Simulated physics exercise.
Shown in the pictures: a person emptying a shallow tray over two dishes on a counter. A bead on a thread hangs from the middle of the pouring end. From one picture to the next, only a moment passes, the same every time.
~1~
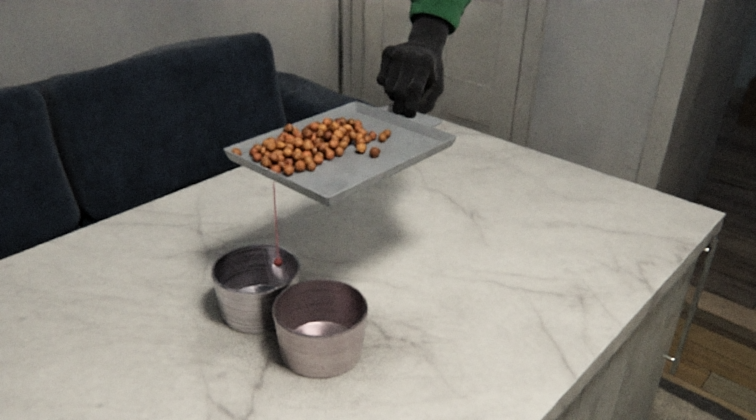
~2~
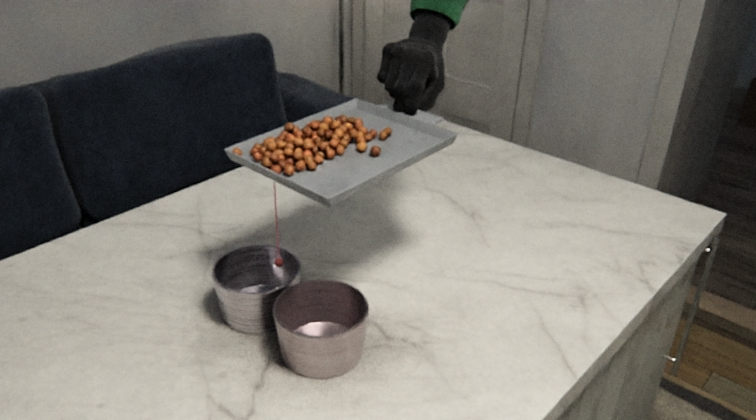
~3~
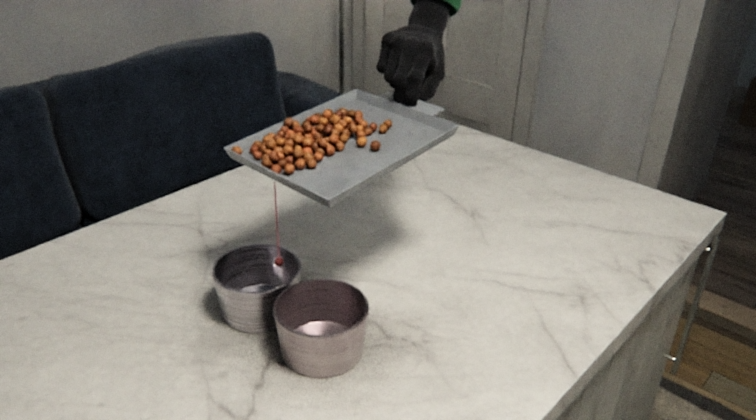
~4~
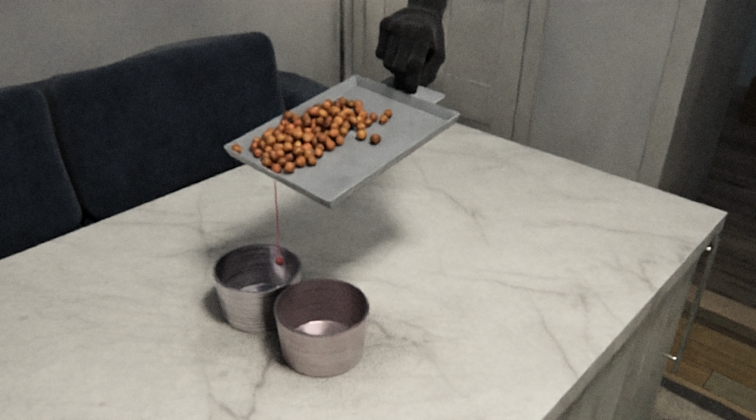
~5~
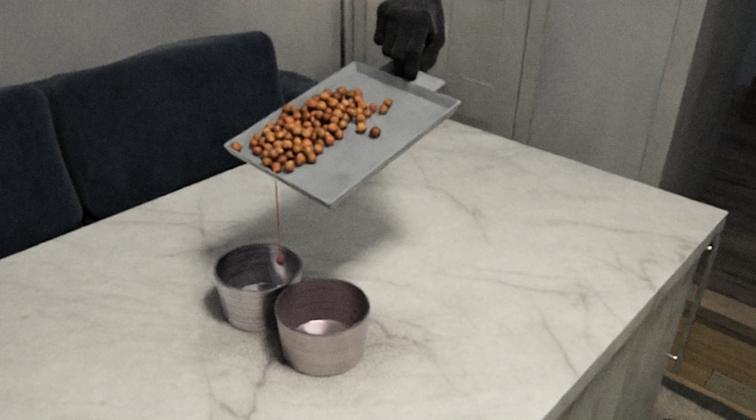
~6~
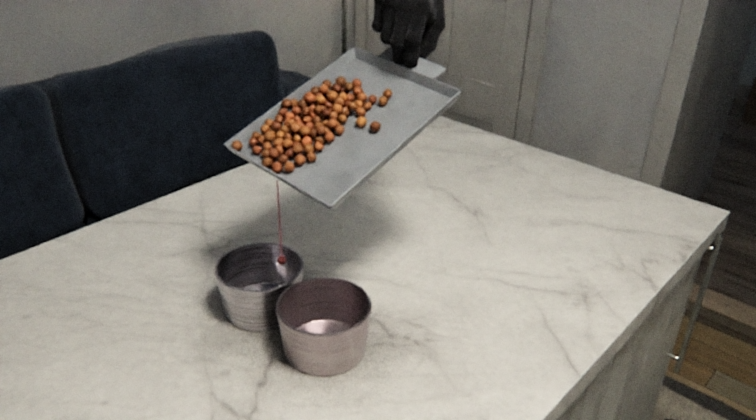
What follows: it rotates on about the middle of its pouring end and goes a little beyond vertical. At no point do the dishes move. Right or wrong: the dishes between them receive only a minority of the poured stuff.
Wrong, they get over half.
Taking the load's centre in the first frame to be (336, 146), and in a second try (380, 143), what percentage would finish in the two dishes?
Roughly 70 per cent, then 70 per cent.
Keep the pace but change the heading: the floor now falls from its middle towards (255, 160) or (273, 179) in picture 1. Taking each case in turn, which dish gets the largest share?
It would be the left-side one to begin with, and after that the left-side one.
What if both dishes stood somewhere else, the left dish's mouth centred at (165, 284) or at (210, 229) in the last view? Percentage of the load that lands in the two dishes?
Near 10 % and 0 %.
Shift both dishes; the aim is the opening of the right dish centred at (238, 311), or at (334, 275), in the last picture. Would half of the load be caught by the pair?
Taking the places in turn, it's shy of half and then shy of half.
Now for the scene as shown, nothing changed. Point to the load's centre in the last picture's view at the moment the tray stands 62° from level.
Centre estimate: (291, 160).
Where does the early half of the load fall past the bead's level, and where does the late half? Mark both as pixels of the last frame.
First part (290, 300), rest (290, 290).
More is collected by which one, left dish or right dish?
Once things settle, the right of the two ends up fuller.
Just after the last frame, tray tipped steeply; the larger part on the tray; just a few in the right dish; just a few outside both; about a tenth in the air.
A moment on, tray tipped right over; roughly a quarter on the tray; roughly a third in the right dish; about a tenth in the left dish; roughly a quarter outside both; roughly a quarter in the air.
Further on, tray tipped past a quarter turn; roughly half in the right dish; about a tenth in the left dish; roughly a third outside both.
When it is over, tray tipped past a quarter turn; roughly half in the right dish; about a tenth in the left dish; roughly a third outside both.
